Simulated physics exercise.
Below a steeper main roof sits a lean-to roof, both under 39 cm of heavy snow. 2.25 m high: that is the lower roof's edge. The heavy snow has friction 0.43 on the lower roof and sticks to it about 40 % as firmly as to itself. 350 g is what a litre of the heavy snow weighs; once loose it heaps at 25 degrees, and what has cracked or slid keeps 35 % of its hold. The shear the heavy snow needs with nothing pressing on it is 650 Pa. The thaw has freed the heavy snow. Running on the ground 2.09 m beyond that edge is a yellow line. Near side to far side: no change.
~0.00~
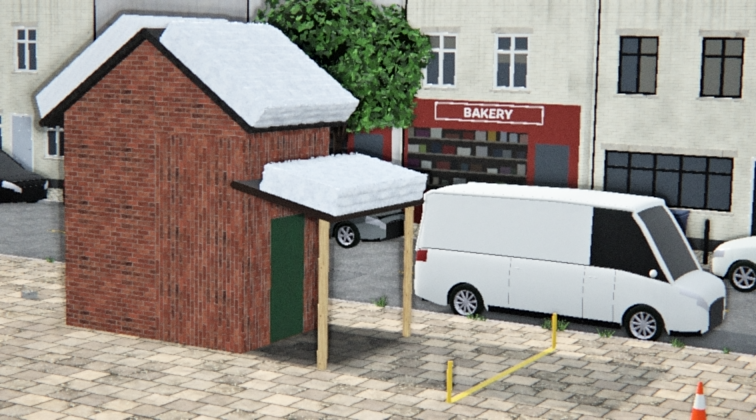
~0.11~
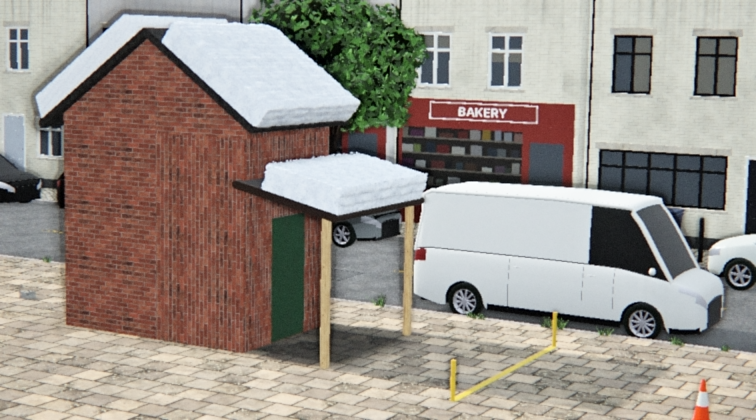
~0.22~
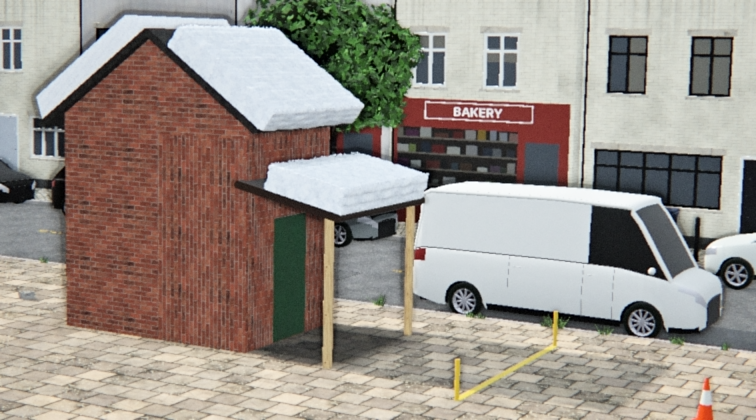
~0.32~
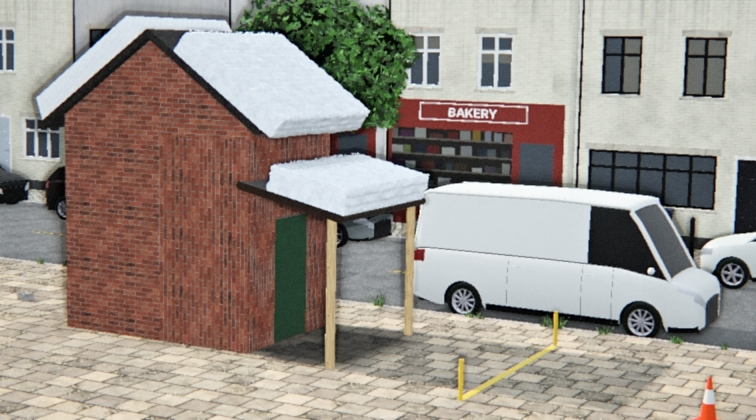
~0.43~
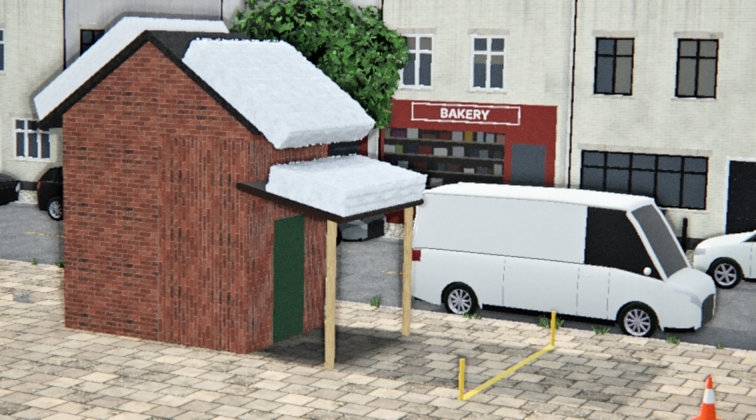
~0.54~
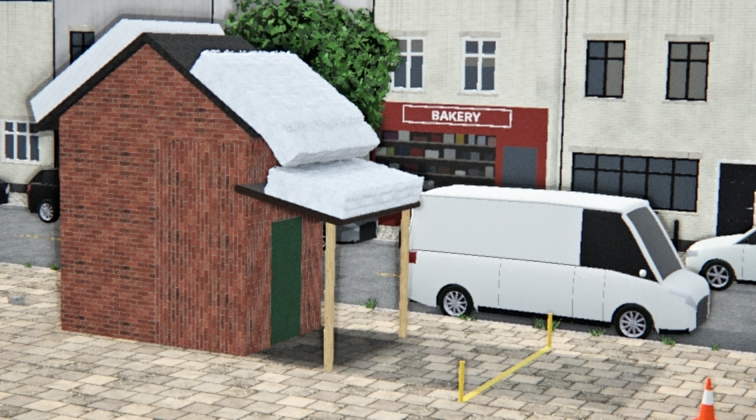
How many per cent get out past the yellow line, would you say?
I would say 22 percent.
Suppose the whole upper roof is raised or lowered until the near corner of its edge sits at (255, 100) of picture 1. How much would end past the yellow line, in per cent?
35 %, roughly.
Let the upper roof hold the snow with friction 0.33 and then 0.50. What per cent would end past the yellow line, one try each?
Try 1: 7 %; try 2: 0 %.
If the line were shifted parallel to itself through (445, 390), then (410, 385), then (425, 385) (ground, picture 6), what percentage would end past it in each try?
First try around 35 per cent, second around 50 per cent, third around 40 per cent.
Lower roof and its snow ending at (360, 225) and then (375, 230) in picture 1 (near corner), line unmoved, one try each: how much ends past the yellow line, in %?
I'd expect around 16 percent the first time and around 10 percent the second.
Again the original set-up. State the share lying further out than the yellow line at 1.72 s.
Some 3 per cent.
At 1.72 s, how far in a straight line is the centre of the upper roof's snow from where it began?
I'd put it near 4.2 m.
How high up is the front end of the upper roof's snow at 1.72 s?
Measured height: Approx. 0.0 m.
By 1.08 s, none is below the lower edge and 0 % is past the line.
By 1.72 s, 58 % is below the lower edge and 3 % is past the line.
By 2.36 s, 72 % is below the lower edge and 22 % is past the line.
By 3.00 s, 72 % is below the lower edge and 22 % is past the line.
By 3.10 s, at the end, 72 % is below the lower edge and 22 % is past the line.
